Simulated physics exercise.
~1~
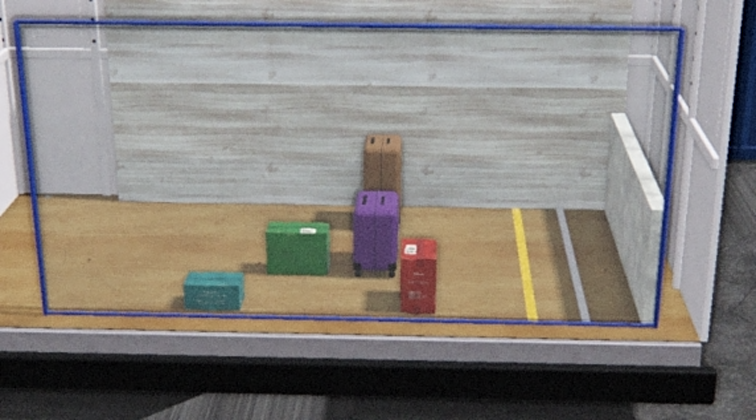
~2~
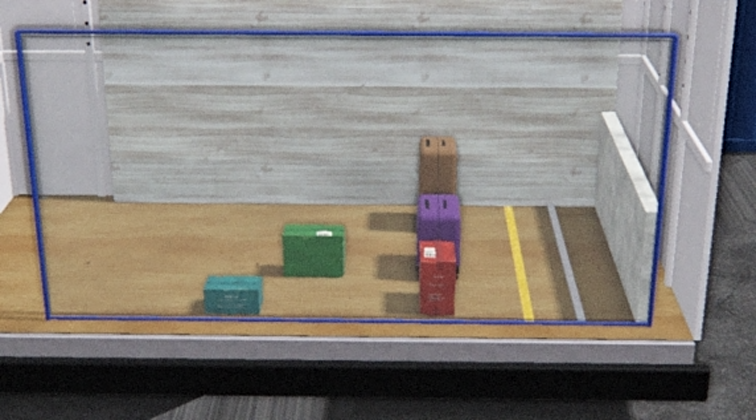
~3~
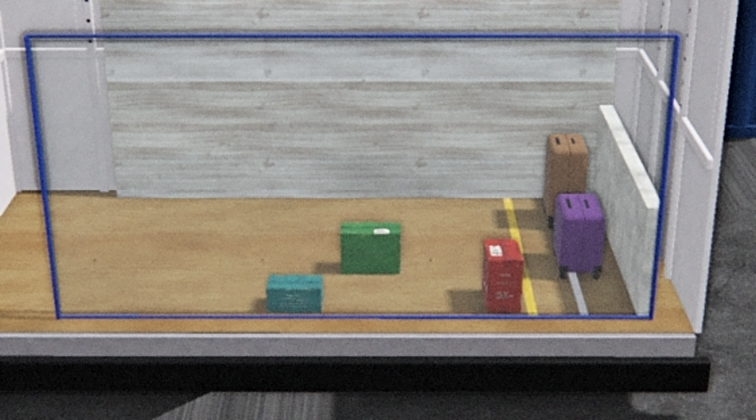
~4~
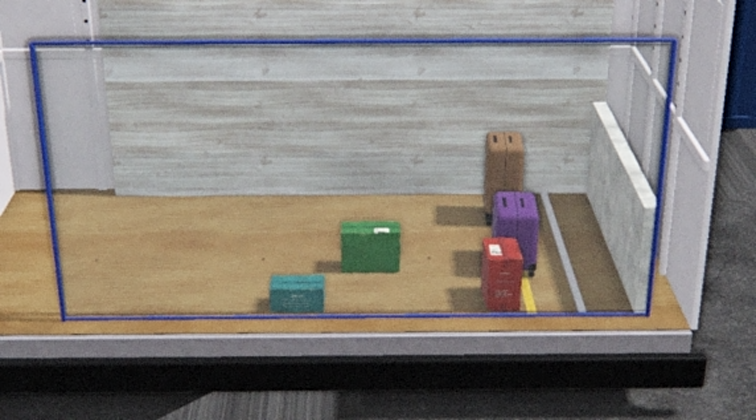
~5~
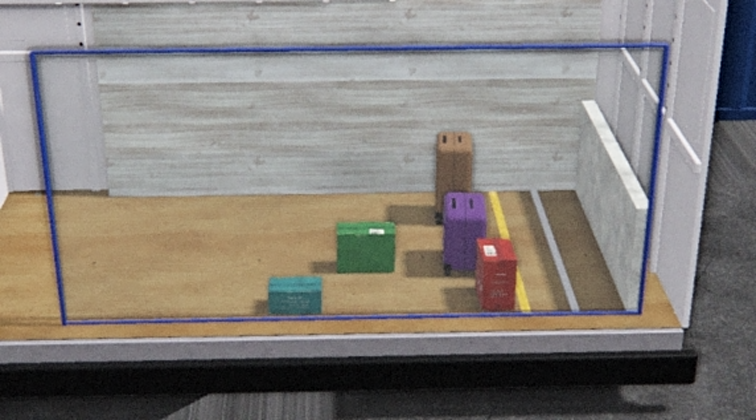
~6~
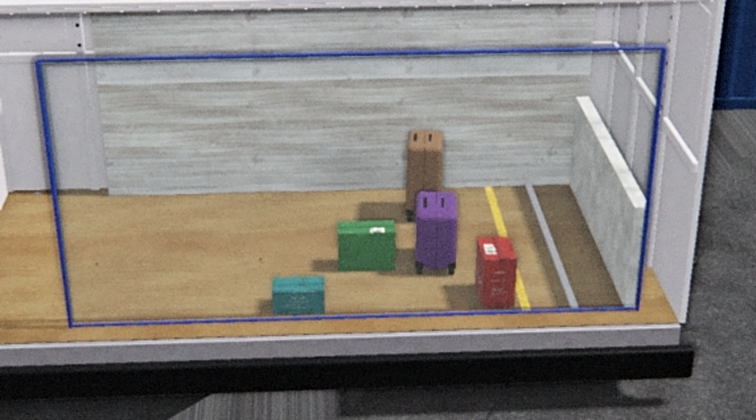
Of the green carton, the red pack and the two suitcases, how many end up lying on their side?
None of them do. The green carton, the red pack and both suitcases are all still upright at the end.
The clip opens on a bay with a wooden floor, where a brown suitcase, a purple suitcase, a red pack, a green carton and a teal carton sit to the left of a yellow line. Everything begins shifting right, the two suitcases moving fastest. They roll across the yellow line and get close to the low pale panel on the right, while the red pack and the cartons travel less far. The suitcases then roll back left over the line, as the others barely move. At the end, the red pack and both cartons rest short of the yellow line, and both suitcases stand upright left of it.
